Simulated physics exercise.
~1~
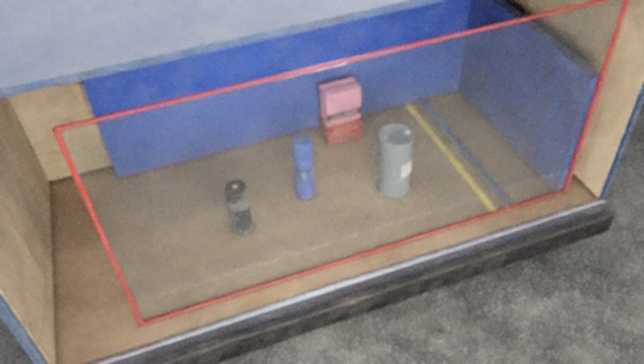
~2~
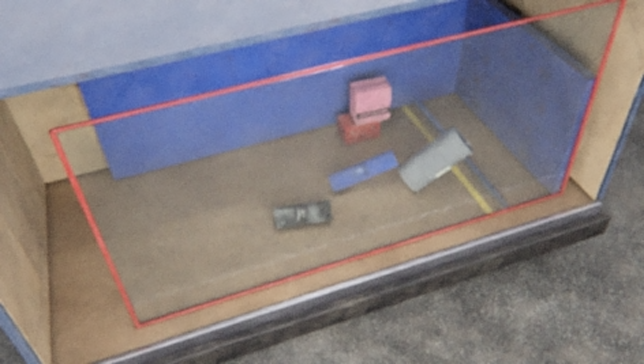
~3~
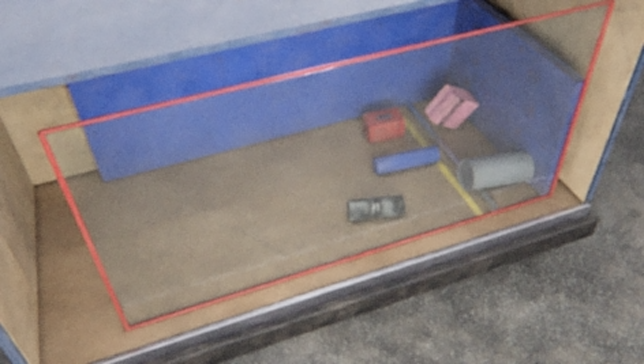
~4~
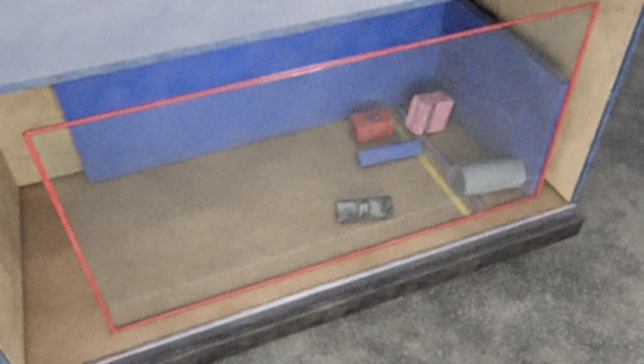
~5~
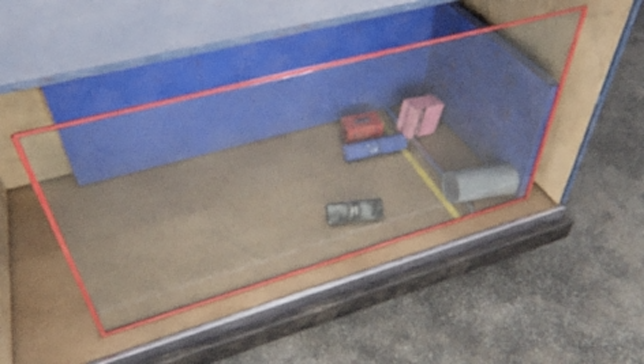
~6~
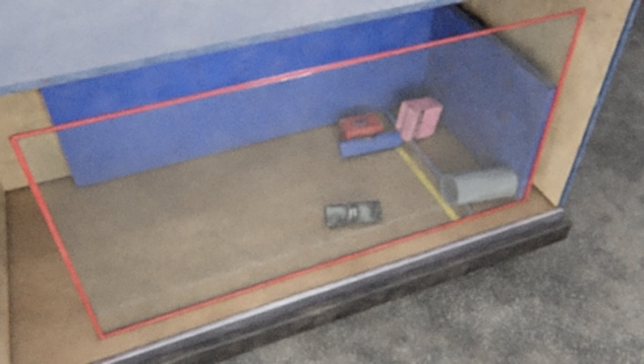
Grey drum toppling and rolling right past a yellow line in a box bay, with pink carton, rolls and red toolbox shifting too.
